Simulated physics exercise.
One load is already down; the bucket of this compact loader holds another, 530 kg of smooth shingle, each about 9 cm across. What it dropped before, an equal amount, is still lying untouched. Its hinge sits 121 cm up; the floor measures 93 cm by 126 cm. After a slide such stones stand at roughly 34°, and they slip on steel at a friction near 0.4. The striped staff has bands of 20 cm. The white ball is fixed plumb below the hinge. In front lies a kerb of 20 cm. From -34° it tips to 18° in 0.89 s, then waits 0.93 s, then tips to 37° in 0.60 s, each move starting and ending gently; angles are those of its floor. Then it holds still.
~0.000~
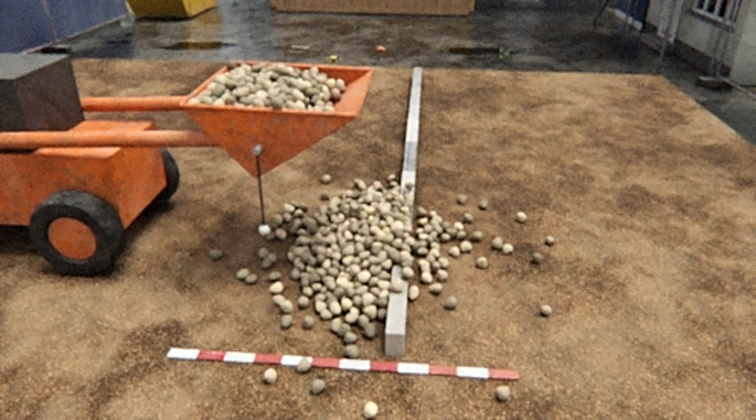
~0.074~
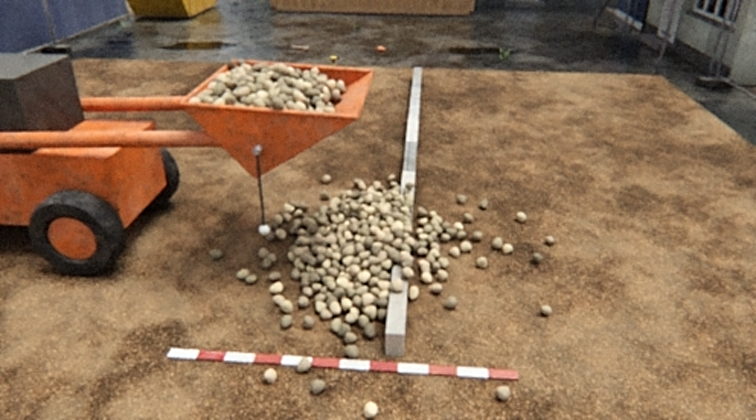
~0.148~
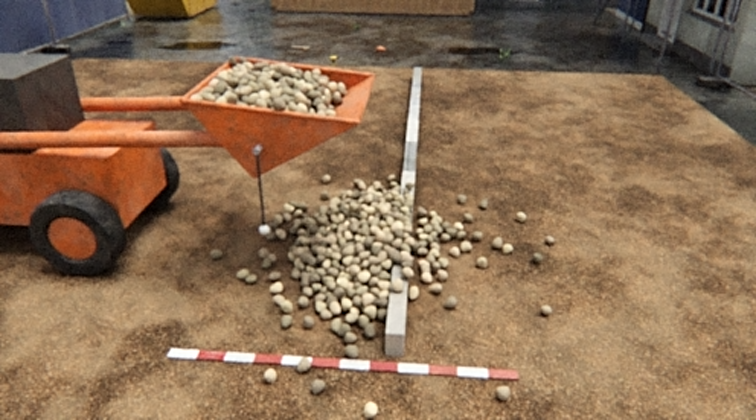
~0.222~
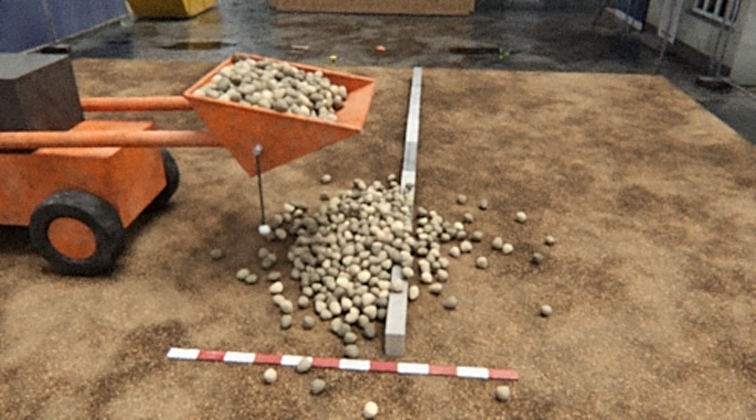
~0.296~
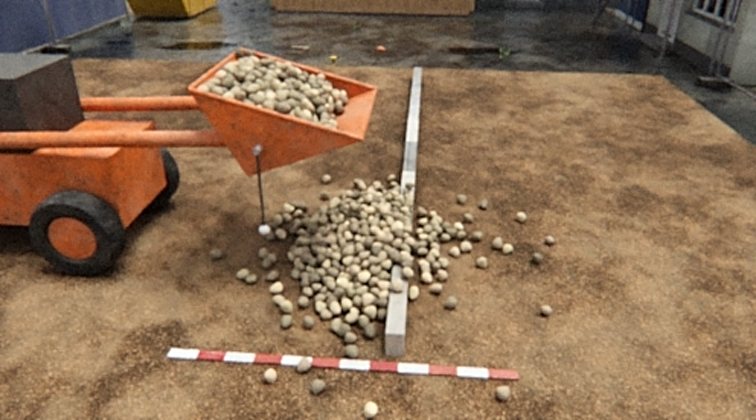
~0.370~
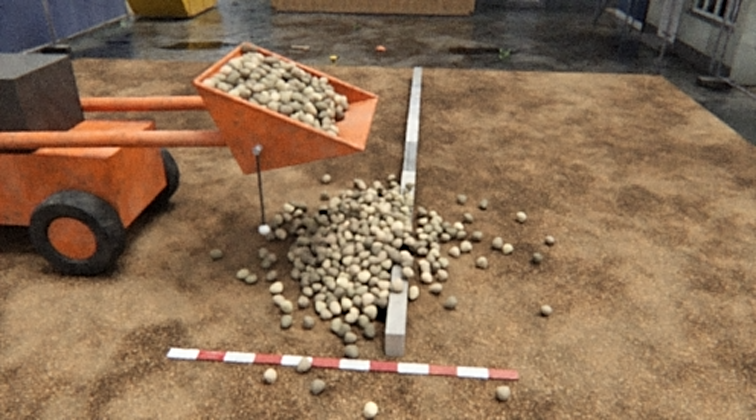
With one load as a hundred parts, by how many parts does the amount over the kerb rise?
Close to 56 parts in a hundred.
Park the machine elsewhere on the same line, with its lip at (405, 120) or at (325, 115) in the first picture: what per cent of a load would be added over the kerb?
Near 95 per cent from the first place, 25 from the second.
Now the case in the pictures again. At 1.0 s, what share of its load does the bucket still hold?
It holds some 95 per cent.
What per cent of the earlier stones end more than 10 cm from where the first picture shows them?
About 10 per cent.
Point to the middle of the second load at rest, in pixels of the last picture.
Their middle is at about (417, 237).
After 0.7 s the floor is at 10°; in per cent of one load, 100 in the bucket, 92 on this side of the kerb, 8 over the kerb; the foremost stones are at (518, 257).
After 1.0 s the floor is at 18°; in per cent of one load, 93 in the bucket, 99 on this side of the kerb, 8 over the kerb; the foremost stones are at (518, 257).
After 2.9 s the floor is at 37°; in per cent of one load, 0 in the bucket, 136 on this side of the kerb, 64 over the kerb; the foremost stones are at (595, 246).
After 5.7 s the floor is at 37°; in per cent of one load, 0 in the bucket, 136 on this side of the kerb, 64 over the kerb; the foremost stones are at (596, 246). Net gain over the kerb, 56.
